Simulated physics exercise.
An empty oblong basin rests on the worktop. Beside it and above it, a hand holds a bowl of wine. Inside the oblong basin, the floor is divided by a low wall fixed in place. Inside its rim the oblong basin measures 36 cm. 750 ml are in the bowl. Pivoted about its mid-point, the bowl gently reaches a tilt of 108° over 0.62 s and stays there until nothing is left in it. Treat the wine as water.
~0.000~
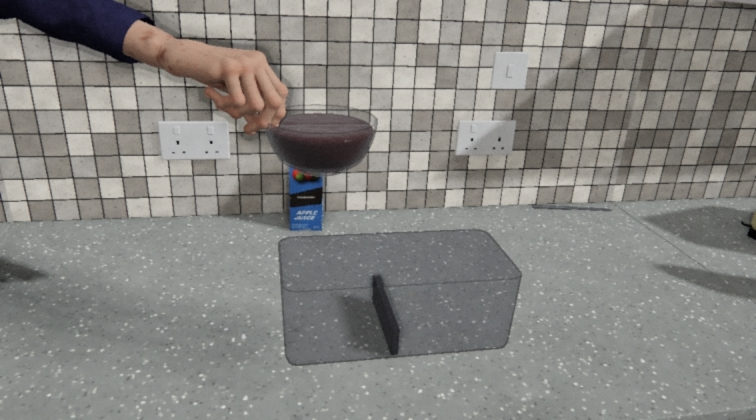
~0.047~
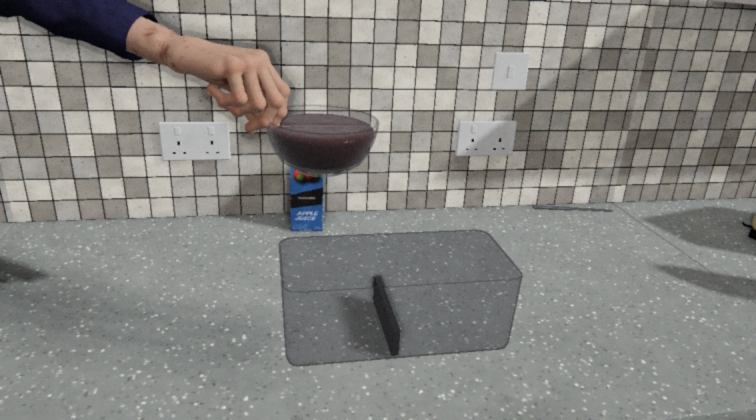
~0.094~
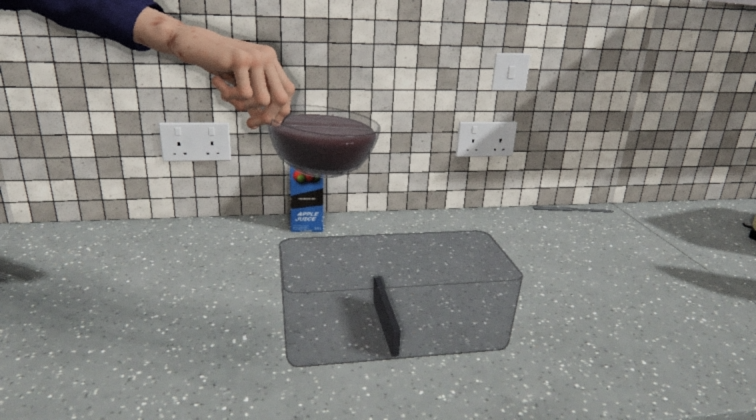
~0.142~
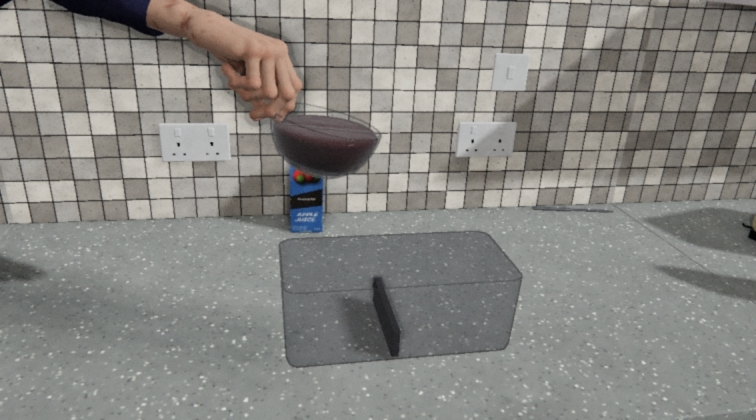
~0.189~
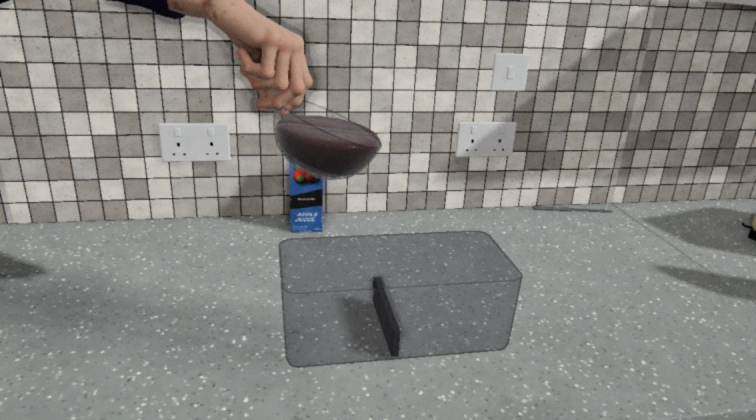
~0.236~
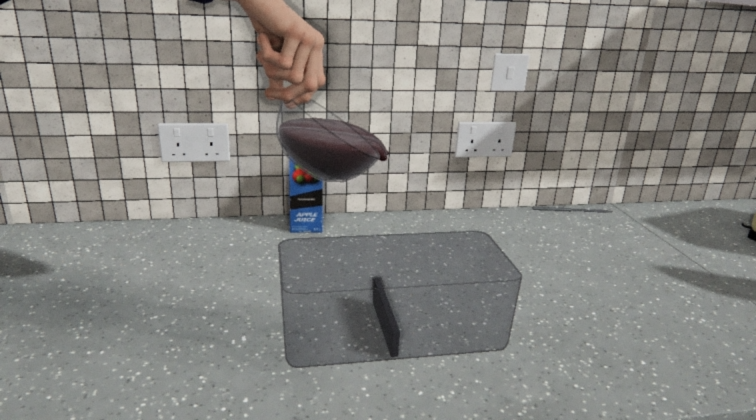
A hand steadily tilts a glass bowl of dark wine rightward above an oblong basin.
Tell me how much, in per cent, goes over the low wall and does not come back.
I would say about 78 per cent.
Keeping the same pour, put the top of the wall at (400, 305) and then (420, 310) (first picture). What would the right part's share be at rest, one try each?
Some 60 in a hundred, then some 30 in a hundred.
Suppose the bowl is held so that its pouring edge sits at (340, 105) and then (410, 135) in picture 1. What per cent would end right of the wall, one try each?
The first try gives around 40 percent, the second around 85 percent.
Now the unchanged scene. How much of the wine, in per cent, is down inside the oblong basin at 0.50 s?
Near 36 in a hundred.
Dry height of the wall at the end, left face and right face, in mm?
For the left, around 42 mm; for the right, around 28 mm.
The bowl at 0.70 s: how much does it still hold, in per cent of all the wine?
0 %.
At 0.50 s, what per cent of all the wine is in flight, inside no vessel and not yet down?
About 54 per cent.
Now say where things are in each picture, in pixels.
In the first picture, it leans 0°; its right rim is at (376, 119); the wine meets the walls at (267, 125) and (373, 125); the oblong basin's rim runs from (280, 264) to (504, 253); the wall's top is at (386, 302).
In the second picture, it leans 2°; its right rim is at (377, 121); the wine meets the walls at (268, 125) and (373, 126).
In the third picture, it leans 6°; its right rim is at (379, 126); the wine meets the walls at (270, 124) and (375, 129).
In the fourth picture, it leans 13°; its right rim is at (379, 134); the wine meets the walls at (272, 123) and (377, 131).
In the fifth picture, it leans 23°; its right rim is at (380, 143); the wine meets the walls at (276, 123) and (377, 137); 2 per cent is over the edge.
In the sixth picture, it leans 34°; its right rim is at (377, 154); the wine meets the walls at (278, 127) and (367, 141); 8 per cent is over the edge.
Then, 0.50 s in, the tilt is 98° and 10 per cent is still to pour, 0 is left of the wall and 36 right of it.
Then, 0.70 s in, the tilt is 108° and 0 per cent is still to pour, 17 is left of the wall and 78 right of it.
Then, 0.90 s in, the tilt is 108° and 0 per cent is still to pour, 21 is left of the wall and 78 right of it.
Then, 1.12 s in, the tilt is 108° and 0 per cent is still to pour, 21 is left of the wall and 78 right of it.
Finally, 21 per cent lies left of the wall, 78 right of it and 2 outside.
